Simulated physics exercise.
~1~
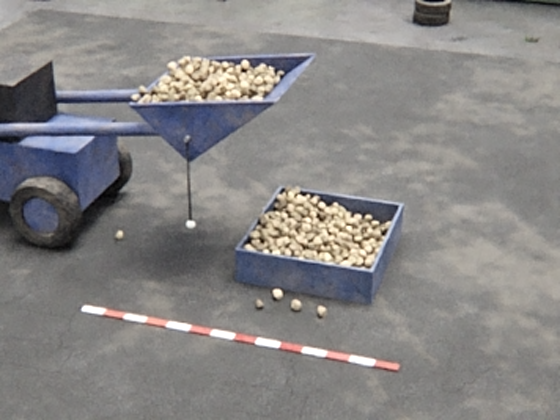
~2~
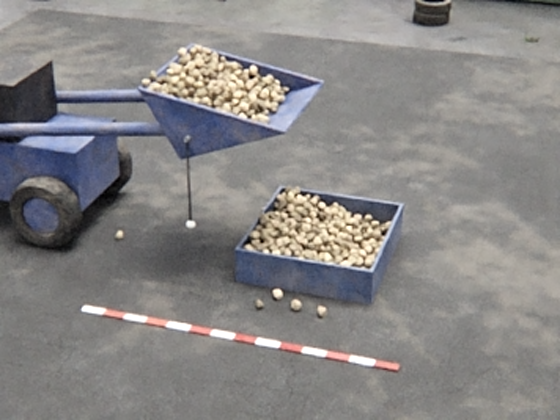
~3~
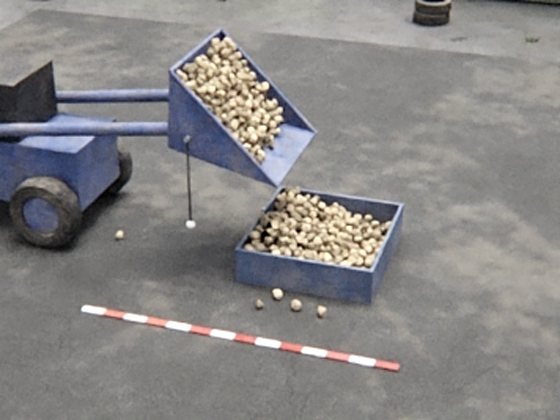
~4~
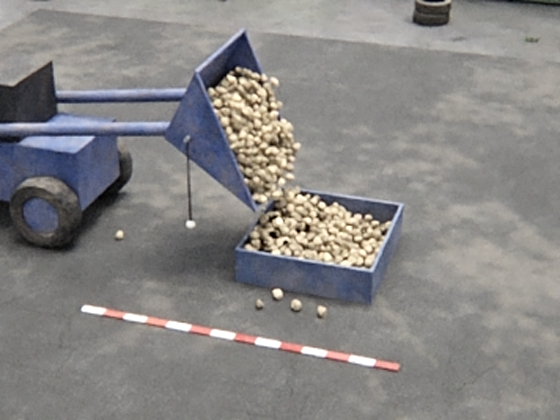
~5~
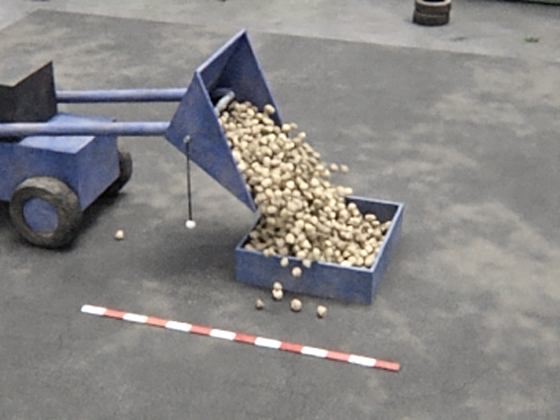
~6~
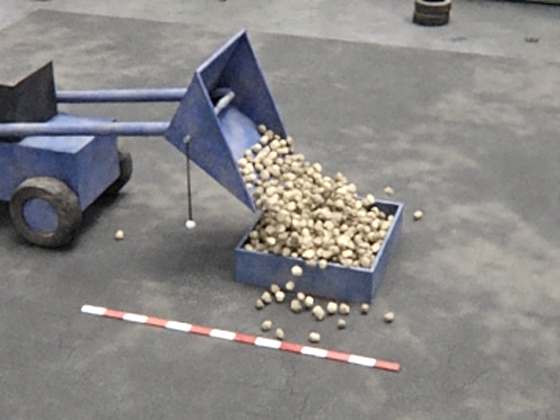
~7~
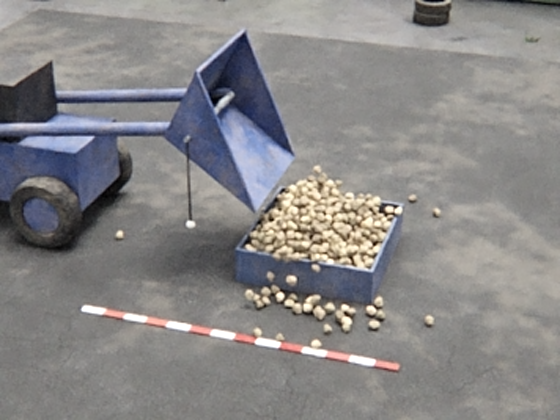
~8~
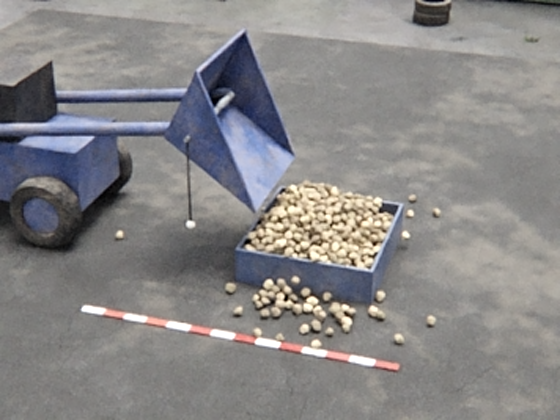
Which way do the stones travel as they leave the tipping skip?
They slide down and to the right, out of the skip and into the bin, with some ending up on the floor around it.
